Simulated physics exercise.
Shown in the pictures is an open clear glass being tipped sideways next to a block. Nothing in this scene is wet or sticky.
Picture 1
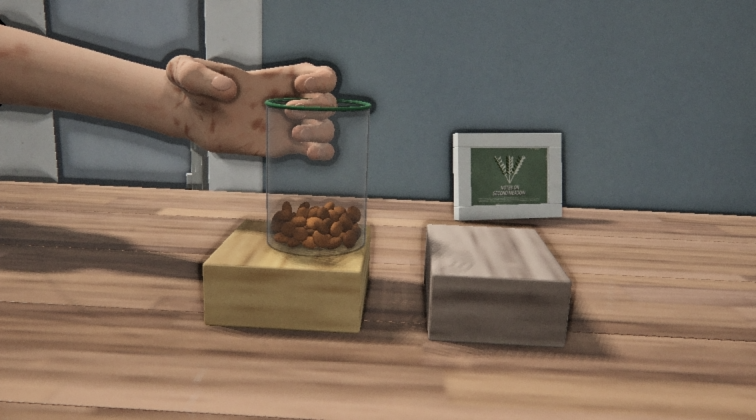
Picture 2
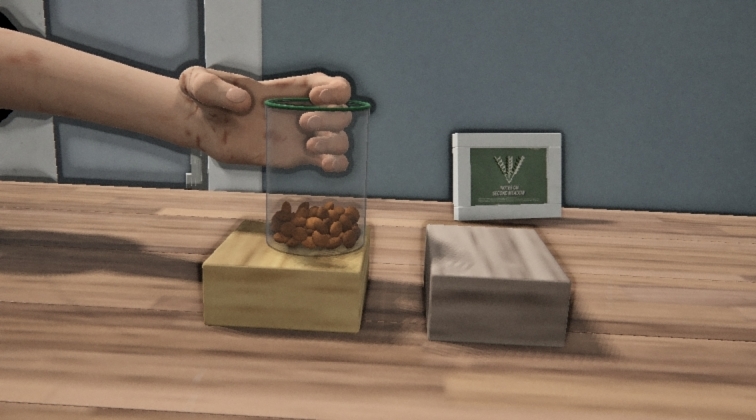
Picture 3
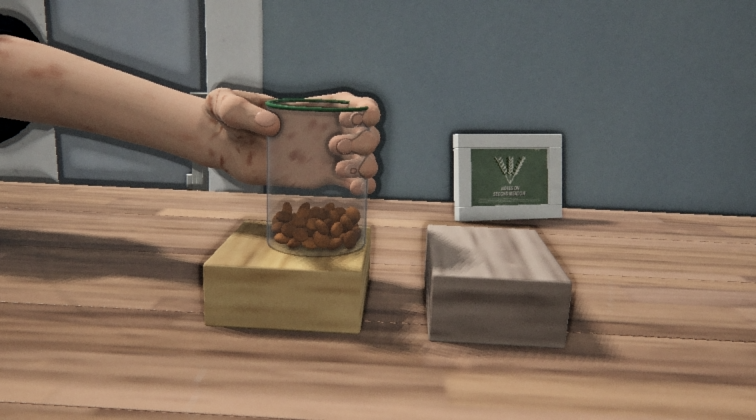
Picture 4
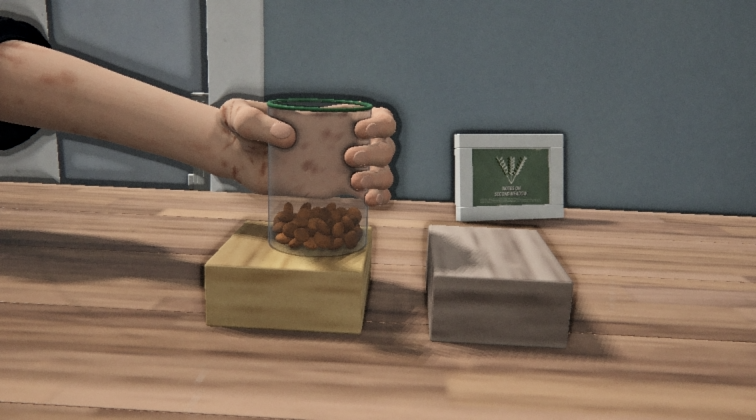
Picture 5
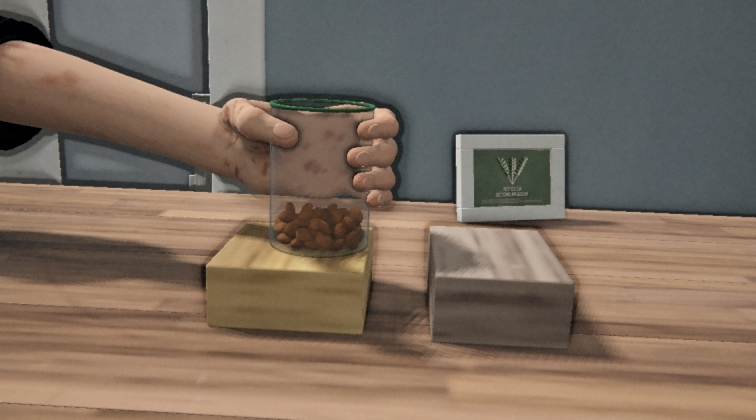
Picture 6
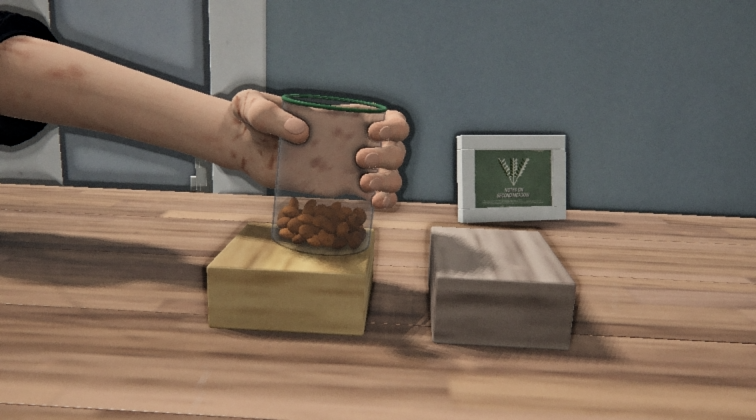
A hand closing around a clear glass of brown pieces on a yellowish block, then tilting it slightly beside a grey block.
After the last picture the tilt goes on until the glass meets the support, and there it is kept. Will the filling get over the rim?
By the end, the load has stayed put.
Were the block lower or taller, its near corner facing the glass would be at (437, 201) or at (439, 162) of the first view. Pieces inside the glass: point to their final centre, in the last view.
The middle comes to rest at (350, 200) the first time and at (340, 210) the second time.
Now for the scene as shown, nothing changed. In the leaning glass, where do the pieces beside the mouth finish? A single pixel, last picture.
In the last picture they end up around pixel (441, 234).
Then, 0.66 s past the last view, the glass leans 33°; everything is still inside.
Then, 1.36 s past the last view, the glass leans 64°; everything is still inside.
Then, 2.19 s past the last view, the glass rests on the block at 87°; everything is still inside.
Finally, the glass rests on the block at 87°; everything is still inside.
